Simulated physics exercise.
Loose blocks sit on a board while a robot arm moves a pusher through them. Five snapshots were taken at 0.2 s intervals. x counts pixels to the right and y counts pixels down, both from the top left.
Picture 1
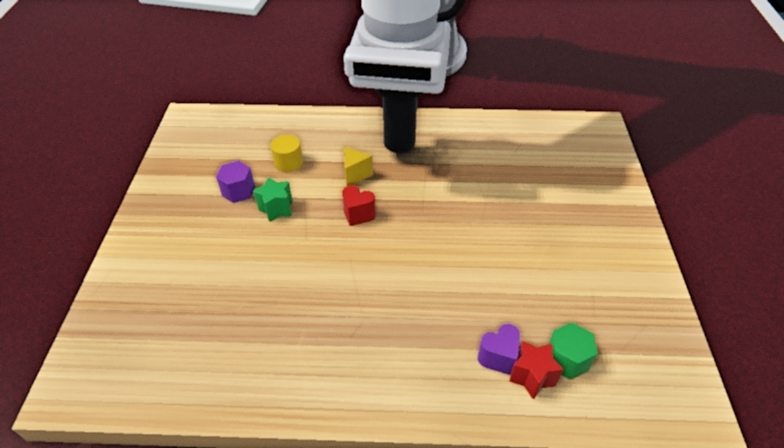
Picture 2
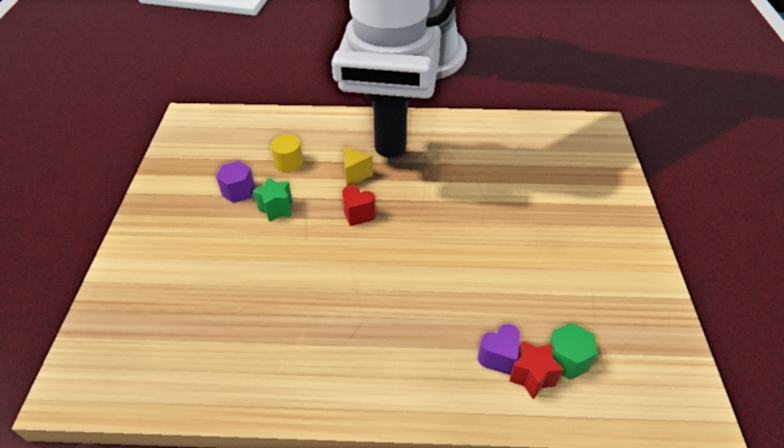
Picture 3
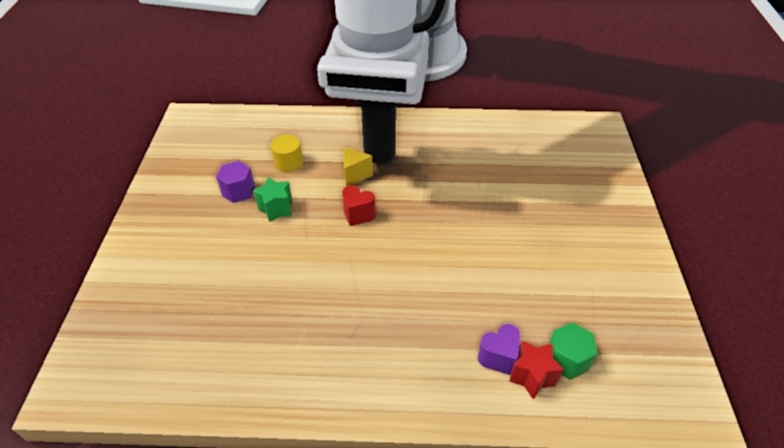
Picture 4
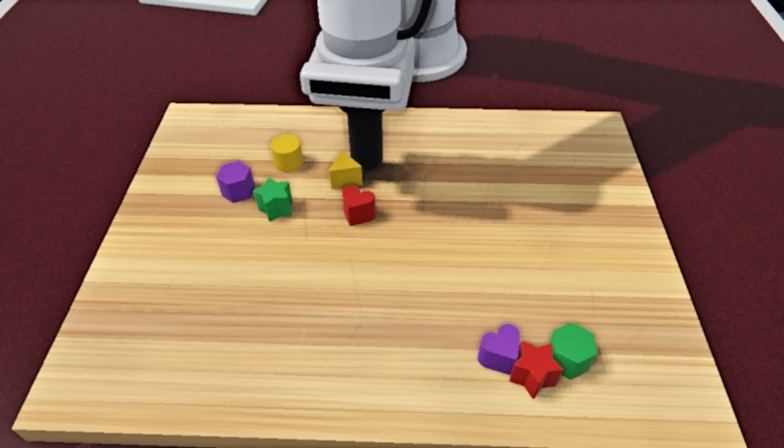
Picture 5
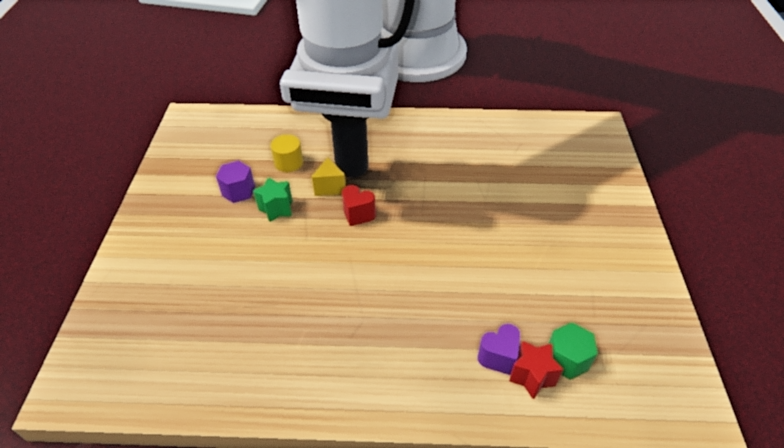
A robot arm moves left across a wooden board and pushes the yellow triangular block leftward.
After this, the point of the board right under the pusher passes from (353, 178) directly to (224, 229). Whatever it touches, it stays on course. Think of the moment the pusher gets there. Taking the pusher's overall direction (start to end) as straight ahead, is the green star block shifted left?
No, that is not what happens.
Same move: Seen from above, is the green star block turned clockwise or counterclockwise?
It goes clockwise.
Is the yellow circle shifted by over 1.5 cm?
Going by the path, no.
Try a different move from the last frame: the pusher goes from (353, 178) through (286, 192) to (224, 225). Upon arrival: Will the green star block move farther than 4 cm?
Final answer: Yes.
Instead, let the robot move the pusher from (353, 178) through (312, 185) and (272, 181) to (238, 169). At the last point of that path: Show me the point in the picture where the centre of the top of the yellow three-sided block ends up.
That would be at about pixel (284, 186).
The first path, step by step. One third of the way, pusher (310, 183); green star block (256, 194); yellow three-sided block (285, 188), turned 15° anticlockwise.
Two thirds of the way, pusher (266, 200); green star block (221, 202), turned 20° clockwise; yellow three-sided block (244, 210).
At the end, pusher (220, 218); purple six-sided block still; green star block (179, 210), turned 50° clockwise; yellow circle still; yellow three-sided block (214, 232), turned 65° anticlockwise.
